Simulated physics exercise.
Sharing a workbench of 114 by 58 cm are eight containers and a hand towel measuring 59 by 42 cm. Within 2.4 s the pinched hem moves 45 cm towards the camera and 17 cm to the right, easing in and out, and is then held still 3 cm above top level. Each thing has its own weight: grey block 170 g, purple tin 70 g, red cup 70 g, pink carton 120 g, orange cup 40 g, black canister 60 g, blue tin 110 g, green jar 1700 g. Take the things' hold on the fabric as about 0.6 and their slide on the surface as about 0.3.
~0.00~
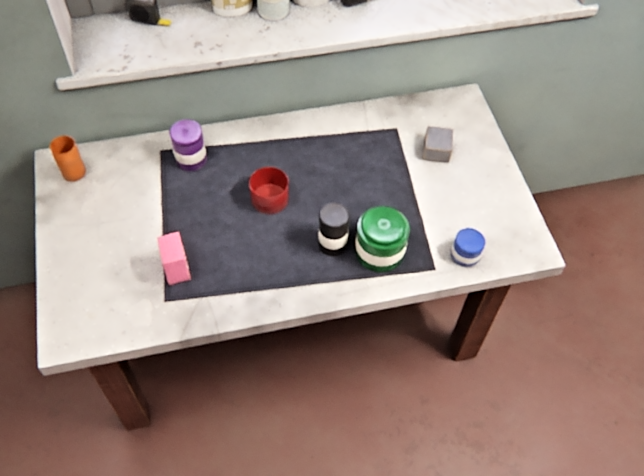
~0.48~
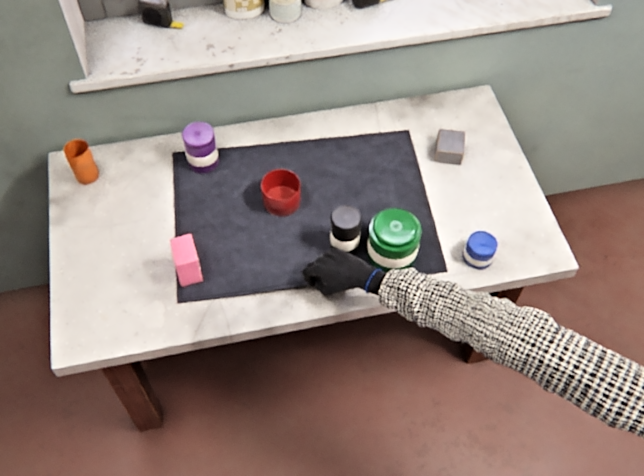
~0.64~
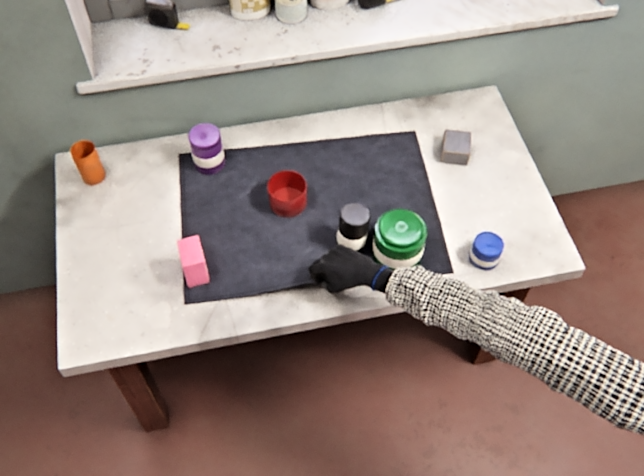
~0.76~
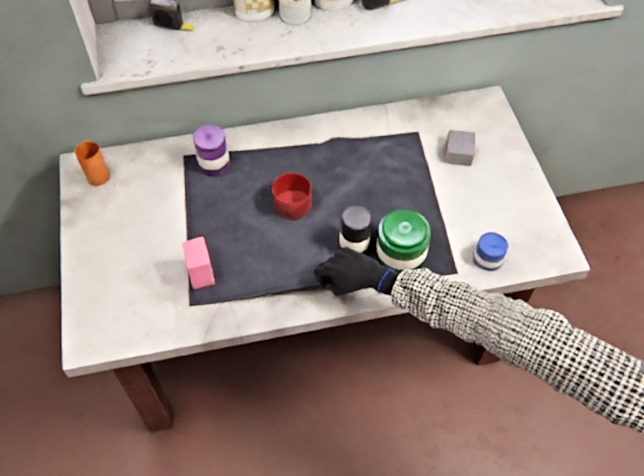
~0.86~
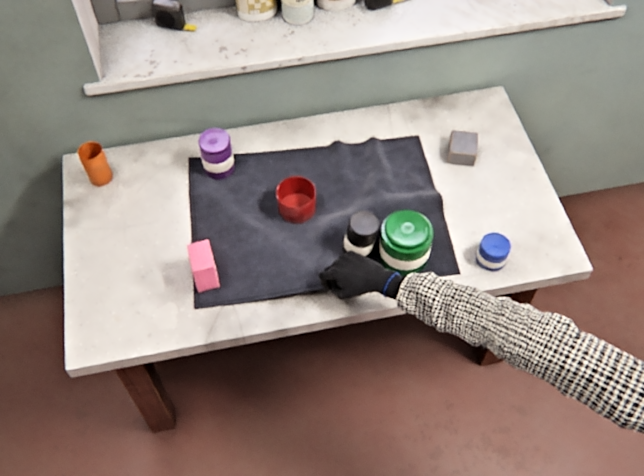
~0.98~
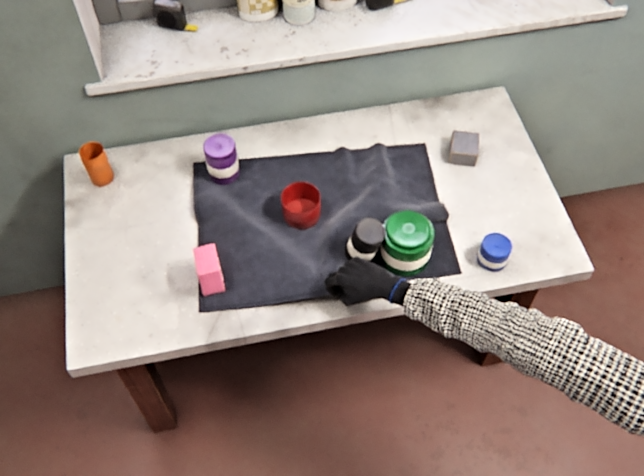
A dark cloth lies on a pale marble-topped workbench, seen from above beneath a window ledge as the view drifts slightly left. On it sit a purple tin, pink carton, red cup, black canister and green jar, with an orange cup to the left and a grey block and blue tin to the right. A black-gloved hand pulls its near edge forward and slightly right, wrinkling it and carrying its objects along.
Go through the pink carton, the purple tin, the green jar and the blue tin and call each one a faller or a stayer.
Pink carton: Faller. Purple tin: Faller. Green jar: Faller. Blue tin: Stayer.
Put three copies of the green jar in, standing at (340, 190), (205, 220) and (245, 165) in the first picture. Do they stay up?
First leaves the top, second leaves the top, third leaves the top.
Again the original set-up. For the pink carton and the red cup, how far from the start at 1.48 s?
Shift - pink carton 15 cm, red cup 15 cm.
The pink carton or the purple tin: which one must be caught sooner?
The pink one goes first.
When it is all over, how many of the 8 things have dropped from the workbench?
That works out to 5 of them.
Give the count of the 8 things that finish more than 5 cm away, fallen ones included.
Total: 5.
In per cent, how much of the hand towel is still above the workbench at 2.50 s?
Some 10 in a hundred.
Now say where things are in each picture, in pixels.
In the first picture, pink carton (171, 248); purple tin (186, 131); green jar (384, 224); blue tin (471, 240); hand towel corners (165, 302) (160, 151) (397, 128) (436, 270).
In the second picture, hand towel corners (177, 303) (173, 153); grip (315, 284).
In the third picture, black canister (354, 216); hand towel corners (185, 304) (179, 154); grip (321, 281).
In the fourth picture, red cup (292, 188); black canister (356, 218); hand towel corners (190, 306) (184, 156); grip (326, 284).
In the fifth picture, pink carton (200, 255); red cup (296, 192); black canister (361, 222); hand towel corners (194, 309) (189, 158); grip (331, 288).
In the sixth picture, pink carton (206, 259); purple tin (219, 145); green jar (409, 228); blue tin (497, 244); hand towel corners (199, 313) (193, 163) (426, 143) (462, 274); grip (337, 294).
After 1.5 s, 95 % of the hand towel is still over the top; purple tin 16 cm off its start, pink carton 13 cm off its start, green jar 3 cm off its start.
After 2.0 s, 55 % of the hand towel is still over the top; purple tin 35 cm off its start, pink carton over the edge, green jar 15 cm off its start.
After 2.5 s, 10 % of the hand towel is still over the top; purple tin over the edge, pink carton over the edge, green jar over the edge.
After 3.0 s, 0 % of the hand towel is still over the top; purple tin over the edge, pink carton over the edge, green jar over the edge.
After 4.6 s, 0 % of the hand towel is still over the top; purple tin over the edge, pink carton over the edge, green jar over the edge, blue tin 0 cm off its start at (498, 244).
